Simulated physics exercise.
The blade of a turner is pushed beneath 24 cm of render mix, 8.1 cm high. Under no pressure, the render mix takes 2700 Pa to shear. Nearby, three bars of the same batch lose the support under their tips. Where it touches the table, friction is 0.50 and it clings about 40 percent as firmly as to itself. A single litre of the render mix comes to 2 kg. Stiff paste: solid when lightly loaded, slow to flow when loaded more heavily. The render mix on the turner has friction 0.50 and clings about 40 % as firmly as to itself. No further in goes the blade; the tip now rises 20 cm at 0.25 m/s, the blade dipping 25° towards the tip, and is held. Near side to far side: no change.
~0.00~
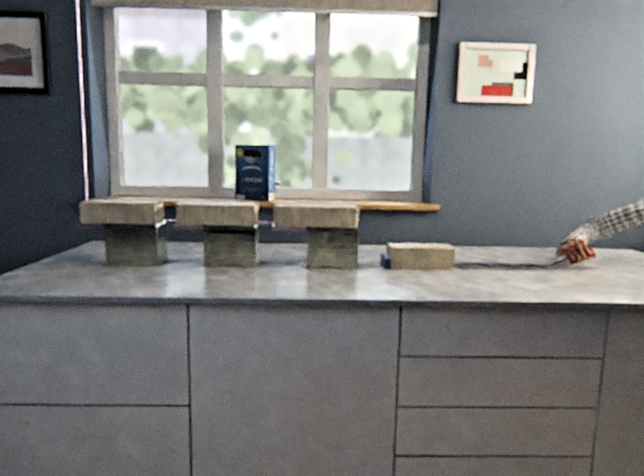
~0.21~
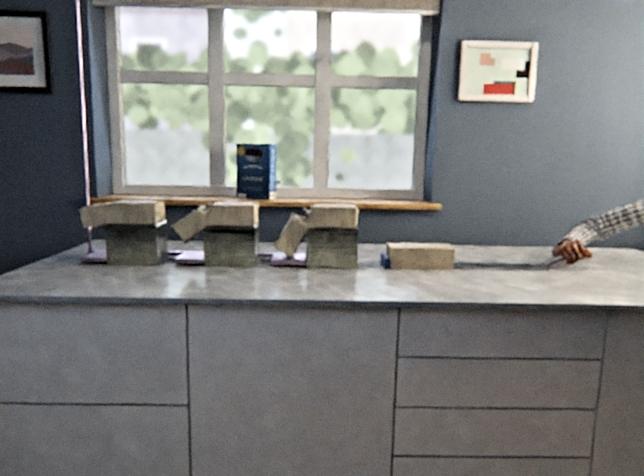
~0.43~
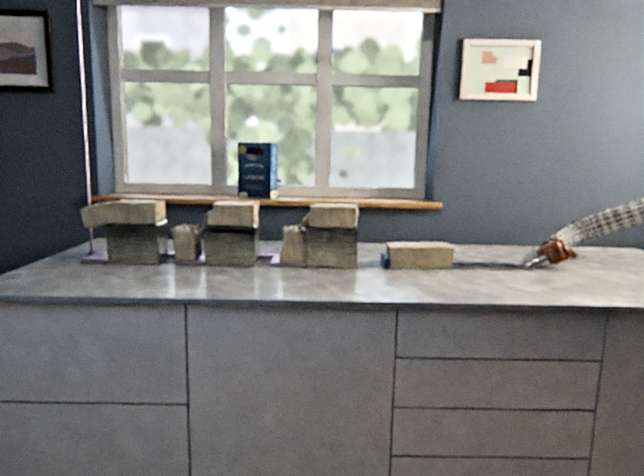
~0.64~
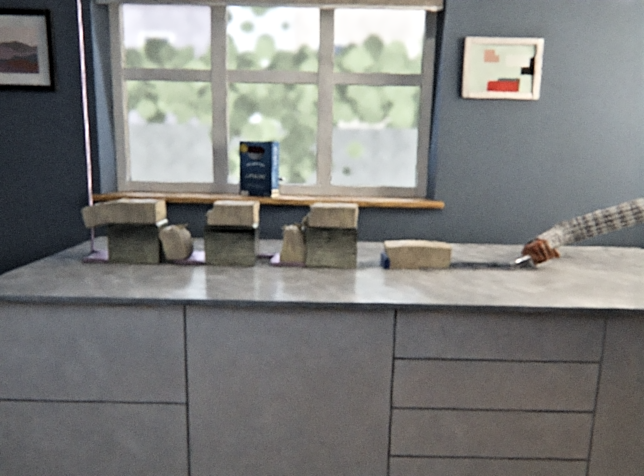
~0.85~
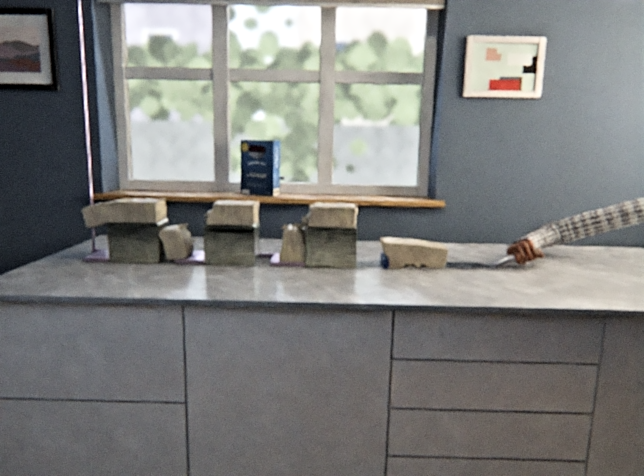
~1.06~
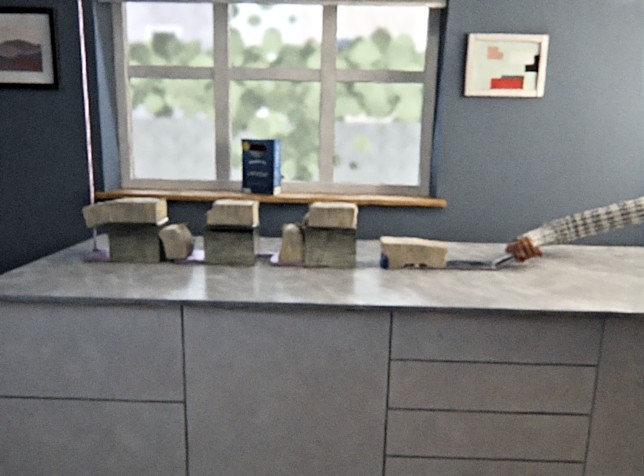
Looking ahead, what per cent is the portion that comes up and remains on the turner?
The portion that comes up and stays on the turner is around 100 per cent.
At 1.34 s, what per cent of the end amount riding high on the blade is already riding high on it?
Roughly 40 percent.
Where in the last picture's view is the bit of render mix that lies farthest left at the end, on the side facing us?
At about (377, 207).
After 1.34 s, the tip is 7.3 cm up.
After 1.67 s, the tip is 16 cm up.
After 2.00 s, the tip is 20 cm up and 100 % is riding high on the blade.
After 2.32 s, the tip is 20 cm up and 100 % is riding high on the blade.
After 2.42 s, at the end, the tip is 20 cm up and 100 % is riding high on the blade.
